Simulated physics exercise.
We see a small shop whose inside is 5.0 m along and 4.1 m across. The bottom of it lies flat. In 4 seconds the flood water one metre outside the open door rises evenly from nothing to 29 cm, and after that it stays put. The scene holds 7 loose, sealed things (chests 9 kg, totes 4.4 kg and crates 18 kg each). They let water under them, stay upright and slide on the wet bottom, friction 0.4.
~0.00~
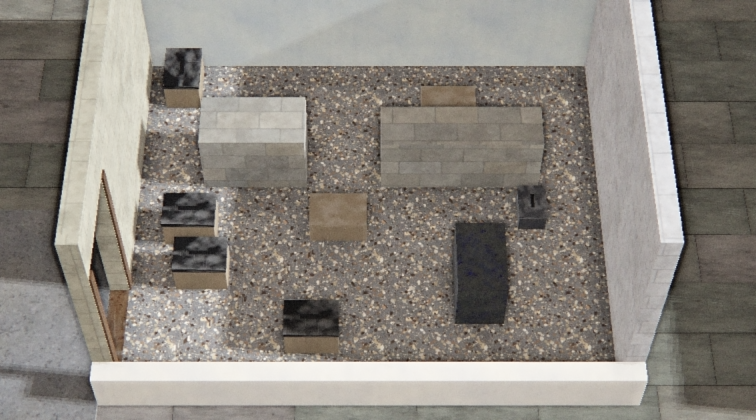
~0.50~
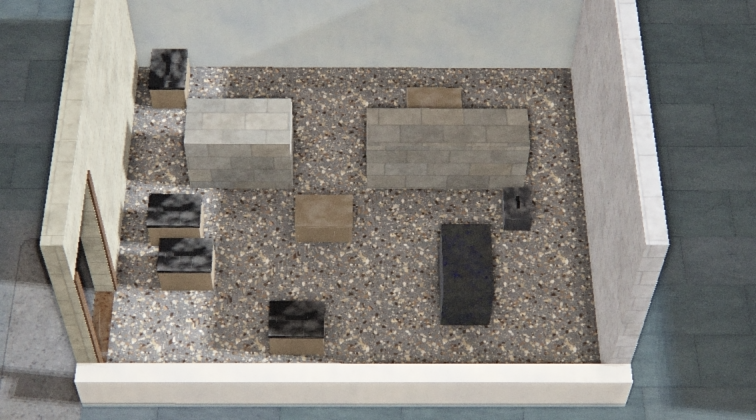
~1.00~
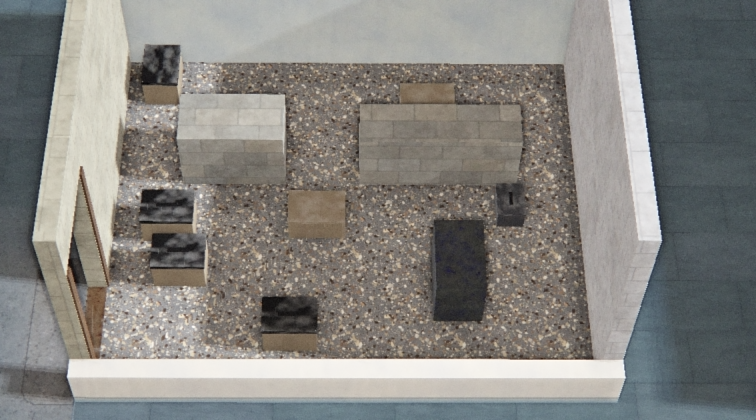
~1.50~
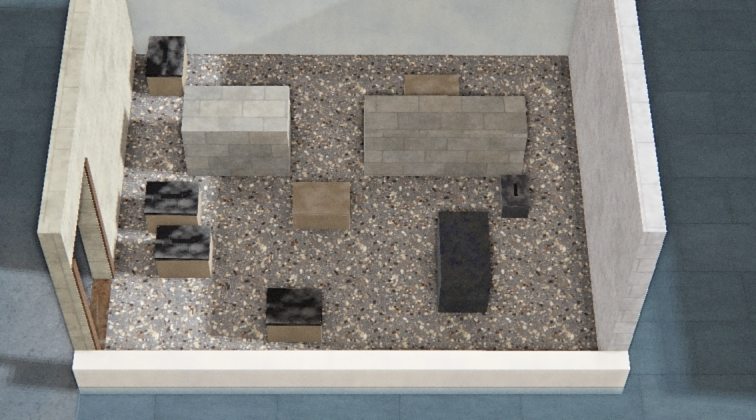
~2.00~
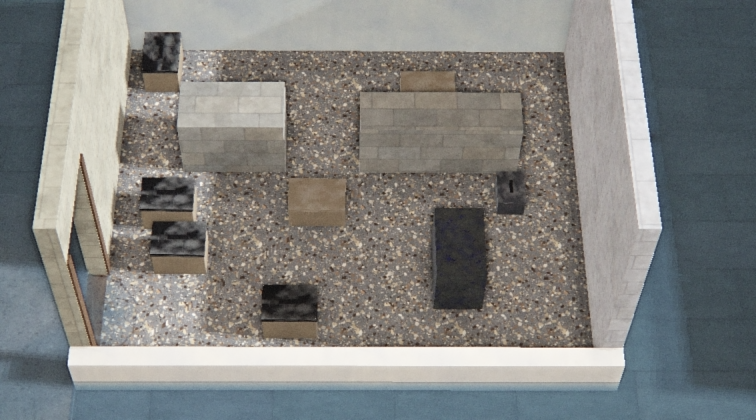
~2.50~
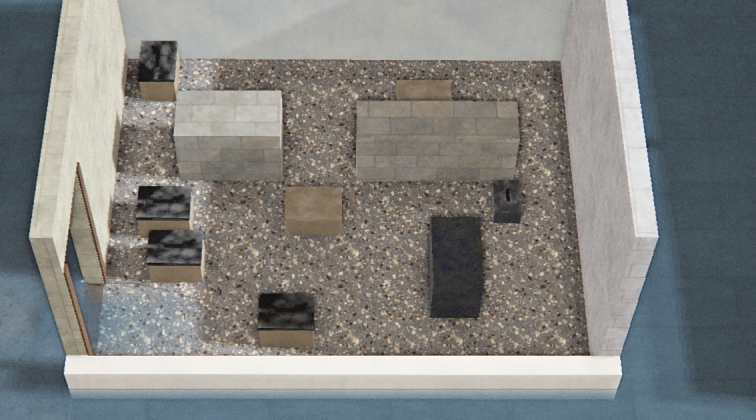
In a small, roofless shop with a speckled floor, boxes and blocks stayed where they were while bluish water spread around the outside, then crept in through the doorway at the lower left.
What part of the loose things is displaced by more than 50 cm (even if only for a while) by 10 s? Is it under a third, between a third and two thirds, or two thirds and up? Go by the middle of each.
Some of them.
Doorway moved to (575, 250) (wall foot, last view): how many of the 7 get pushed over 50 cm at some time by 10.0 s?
In that case 4 of them.
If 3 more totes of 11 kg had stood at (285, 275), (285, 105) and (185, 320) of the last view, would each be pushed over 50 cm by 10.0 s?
Sequence: Above the line / below the line / above the line.
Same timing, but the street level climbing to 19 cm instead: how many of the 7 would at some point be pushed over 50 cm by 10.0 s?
Count under that change: 3.
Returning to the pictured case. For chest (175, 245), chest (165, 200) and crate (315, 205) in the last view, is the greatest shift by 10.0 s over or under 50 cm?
Result, in order: Exceeded / stayed within / exceeded.
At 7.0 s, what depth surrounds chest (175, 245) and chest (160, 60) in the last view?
Roughly 7 and 0 cm.
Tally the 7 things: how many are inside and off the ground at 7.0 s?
3 of them.
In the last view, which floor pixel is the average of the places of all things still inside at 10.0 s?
I'd put it close to (299, 146) in the last view.
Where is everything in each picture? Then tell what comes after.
A chest at (182, 67) rests on the ground; a chest at (189, 208), on the bottom; 0.0 m2 under water; 0 of 7 have shifted, in the first frame.
A chest at (168, 68) rests on the ground; a chest at (174, 209) rests on the ground; 0.0 m2 under water; 0 of 7 have shifted, in the second frame.
A chest at (161, 63), on the bottom; a chest at (167, 205), on the bottom; 0.0 m2 under water; 0 of 7 have shifted, in the third frame.
A chest at (165, 55), on the bottom; a chest at (172, 197), on the bottom; water covers 0.0 m2; 0 of 7 have shifted, in the fourth frame.
A chest at (161, 51), on the bottom; a chest at (167, 193), on the bottom; water covers 0.2 m2; 0 of 7 have shifted, in the fifth frame.
A chest at (158, 60), on the bottom; a chest at (164, 202), on the bottom; water covers 0.9 m2; 0 of 7 have shifted, in the sixth frame.
After 3.5 s 0 of 7 are over 50 cm from their spots; 0 afloat.
After 4.5 s 2 of 7 are over 50 cm from their spots; 0 afloat.
After 7.0 s 3 of 7 are over 50 cm from their spots; 3 afloat.
After 10.0 s 4 of 7 are over 50 cm from their spots, and 4 have been at some point; 3 afloat.
